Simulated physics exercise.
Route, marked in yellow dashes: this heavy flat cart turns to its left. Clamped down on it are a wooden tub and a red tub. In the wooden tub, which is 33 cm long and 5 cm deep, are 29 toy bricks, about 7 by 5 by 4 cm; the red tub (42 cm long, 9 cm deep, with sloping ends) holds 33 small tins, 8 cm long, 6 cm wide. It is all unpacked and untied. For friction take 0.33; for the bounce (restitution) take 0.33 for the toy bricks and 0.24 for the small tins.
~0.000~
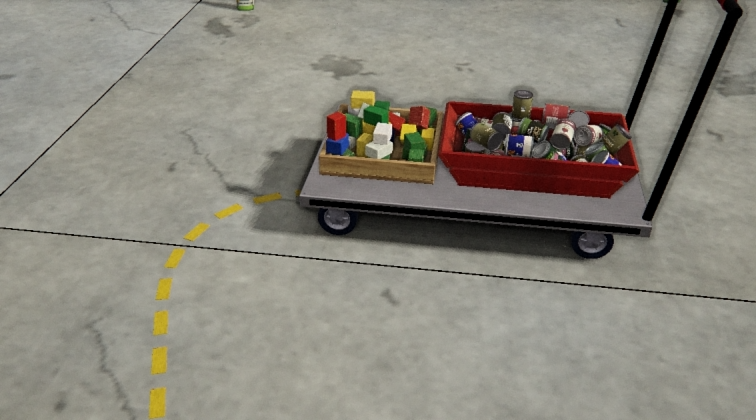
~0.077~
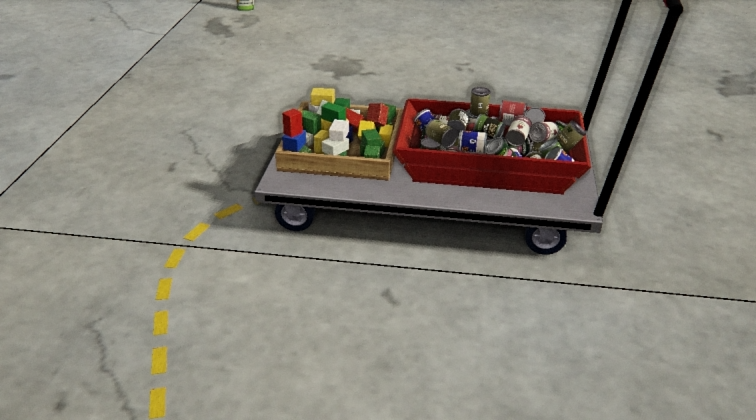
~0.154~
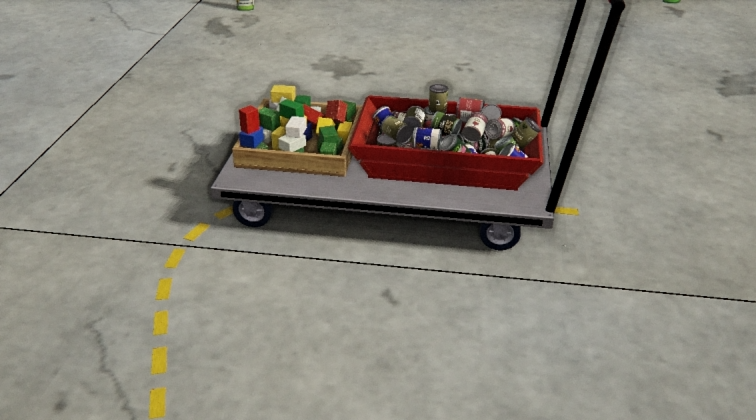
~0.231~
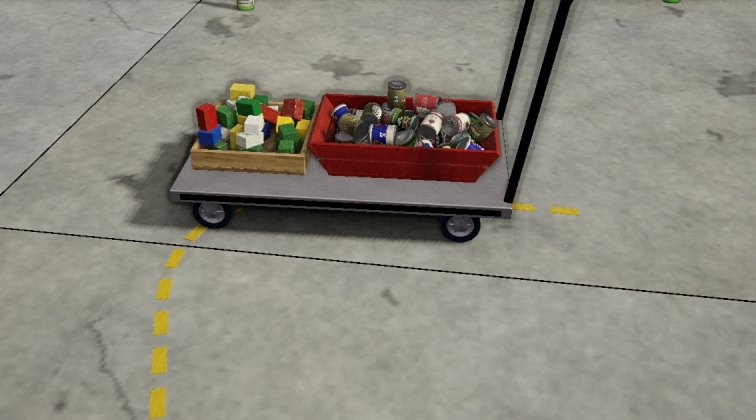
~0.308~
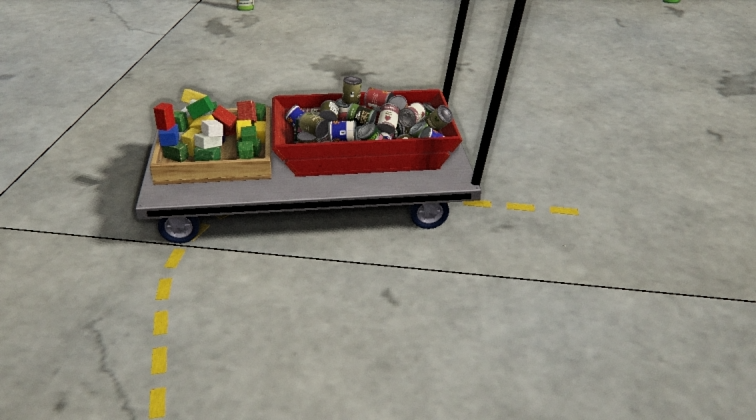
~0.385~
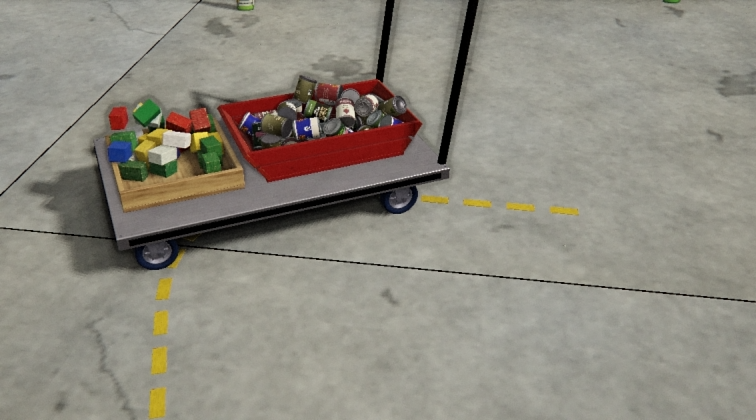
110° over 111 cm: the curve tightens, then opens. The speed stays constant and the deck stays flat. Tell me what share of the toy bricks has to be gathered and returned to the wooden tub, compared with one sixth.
It's going to go past a sixth.
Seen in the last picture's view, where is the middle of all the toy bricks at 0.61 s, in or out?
Centre approx. at (83, 236).
After 0.48 s, wooden tub 24 in, 5 out and red tub 33 in, 0 out.
After 0.61 s, wooden tub 20 in, 9 out and red tub 31 in, 2 out.
After 0.80 s, wooden tub 20 in, 9 out and red tub 29 in, 4 out.
When it is over (at 1.25 s), wooden tub 20 in, 9 out and red tub 28 in, 5 out. Asked share, 9 of 29, 31 per cent.
